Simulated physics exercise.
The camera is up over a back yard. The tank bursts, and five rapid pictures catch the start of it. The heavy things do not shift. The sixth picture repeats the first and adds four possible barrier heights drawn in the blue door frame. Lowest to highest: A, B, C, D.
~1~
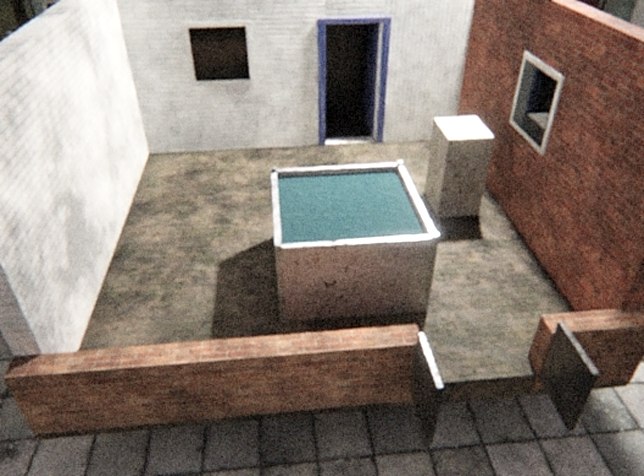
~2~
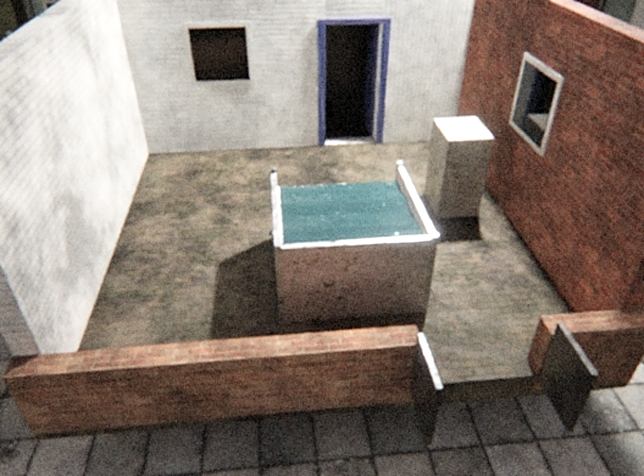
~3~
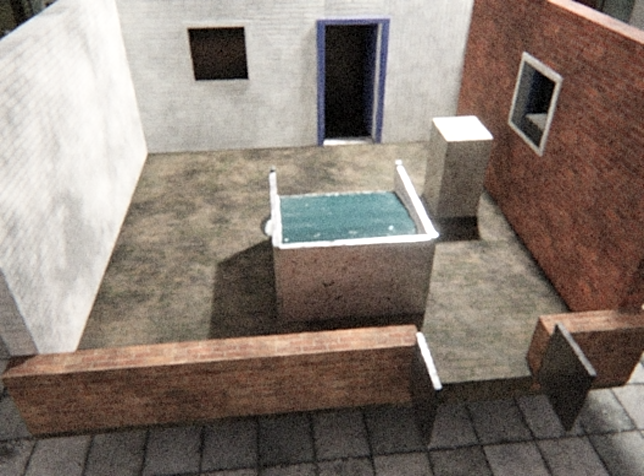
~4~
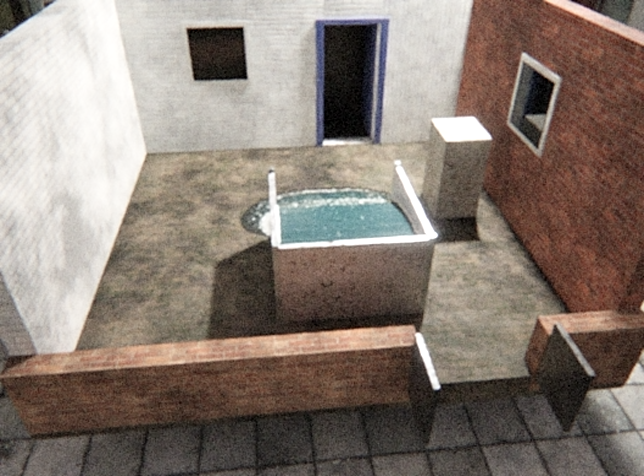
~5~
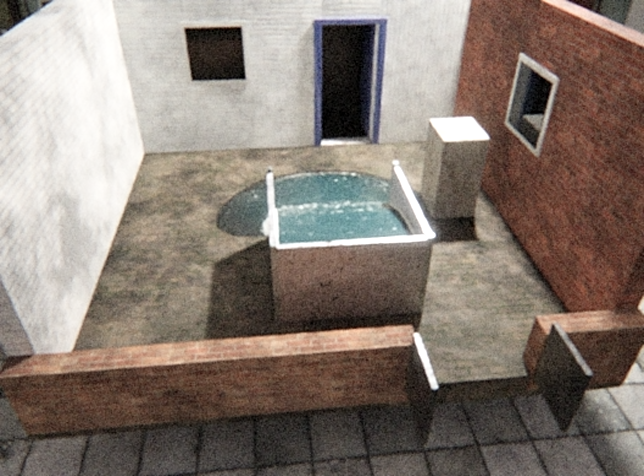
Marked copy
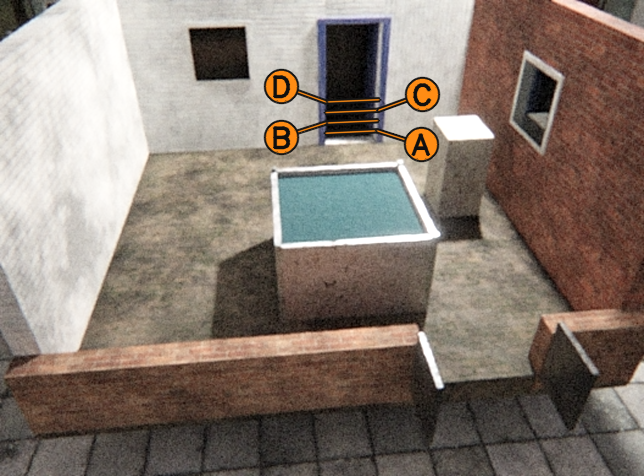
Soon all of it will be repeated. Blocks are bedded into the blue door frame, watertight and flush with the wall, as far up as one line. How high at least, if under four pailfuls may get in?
That is mark B.
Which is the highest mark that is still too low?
That is mark A.
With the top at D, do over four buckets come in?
No.
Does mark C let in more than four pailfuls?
No, that is safe.
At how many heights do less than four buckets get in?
Three of the four.
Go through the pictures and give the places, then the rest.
Water in the tank at rest, its middle at (346, 206); foot of the blue doorway at (351, 144); open gate at (481, 316).
Water covers 2 % of the ground, its front hidden from here.
Water covers 5 % of the ground, its front hidden from here.
Water covers 10 % of the ground, its front hidden from here.
Water covers 17 % of the ground and shows as far out as (293, 175).
On the marked copy, A at (351, 131); B at (351, 121); C at (352, 111); D at (352, 100); from the bottom up A, B, C, D.
With A, about 11 bucketfuls get in.
With B, a splash gets over, under a bucket.
With C, nothing gets over.
With D, nothing gets over.
